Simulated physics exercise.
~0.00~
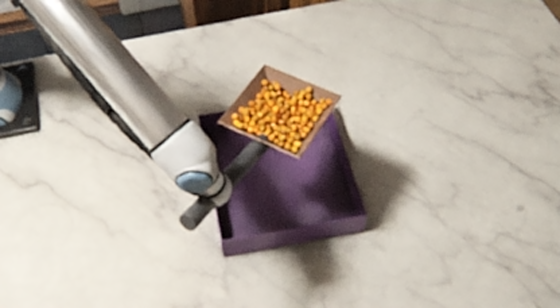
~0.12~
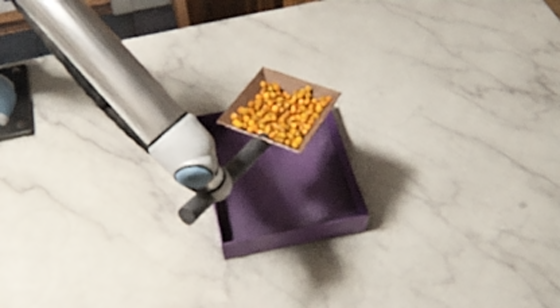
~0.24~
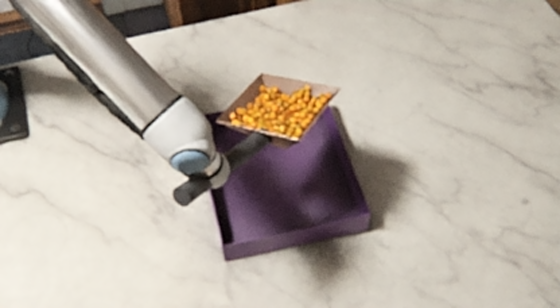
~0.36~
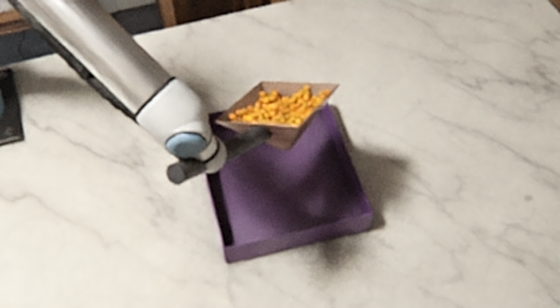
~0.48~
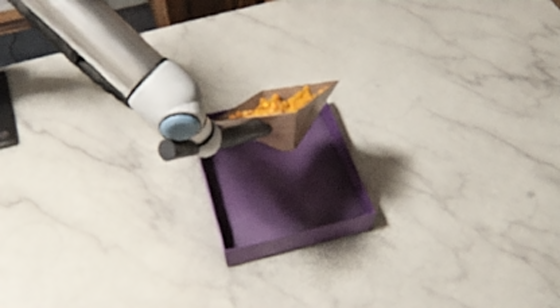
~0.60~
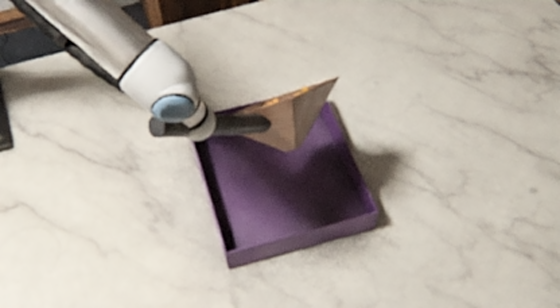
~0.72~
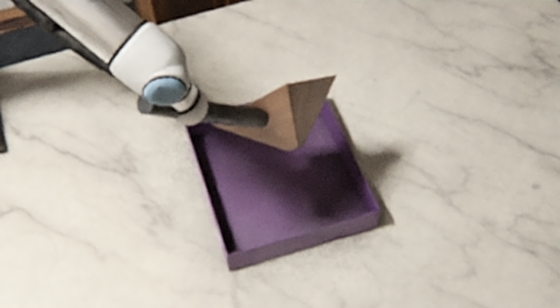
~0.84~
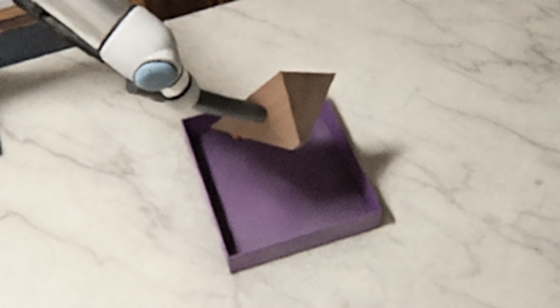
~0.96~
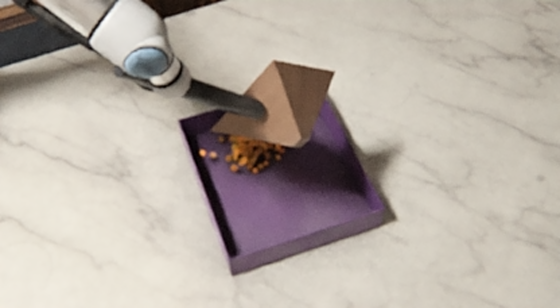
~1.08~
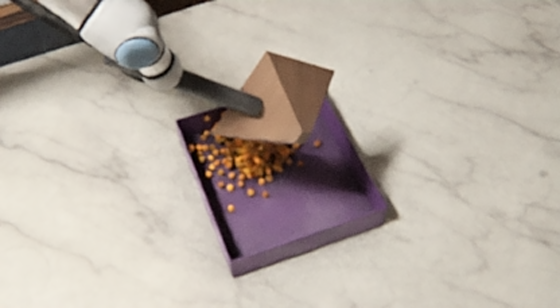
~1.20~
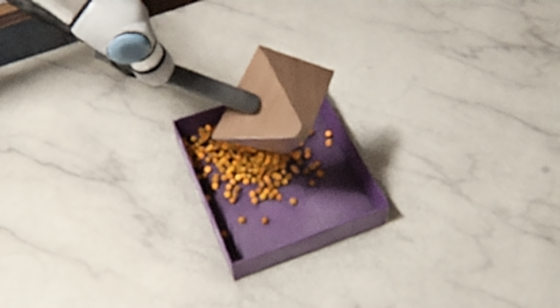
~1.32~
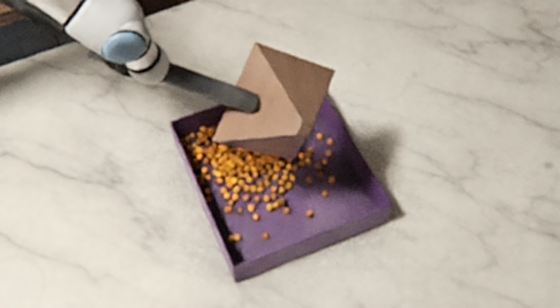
At the start, a robot arm holds a square, flared scoop full of orange-yellow corn kernels above a shallow purple tray on a marble-patterned surface. The arm steadily tips the scoop, and its side turns into view until the kernels inside can no longer be seen. As the tilt continues, kernels begin dropping from beneath the scoop into the tray. More pour out, gathering toward the back left and scattering toward the front. The scoop ends well tipped over, with the kernels spread across the tray floor, thickest near the left side.
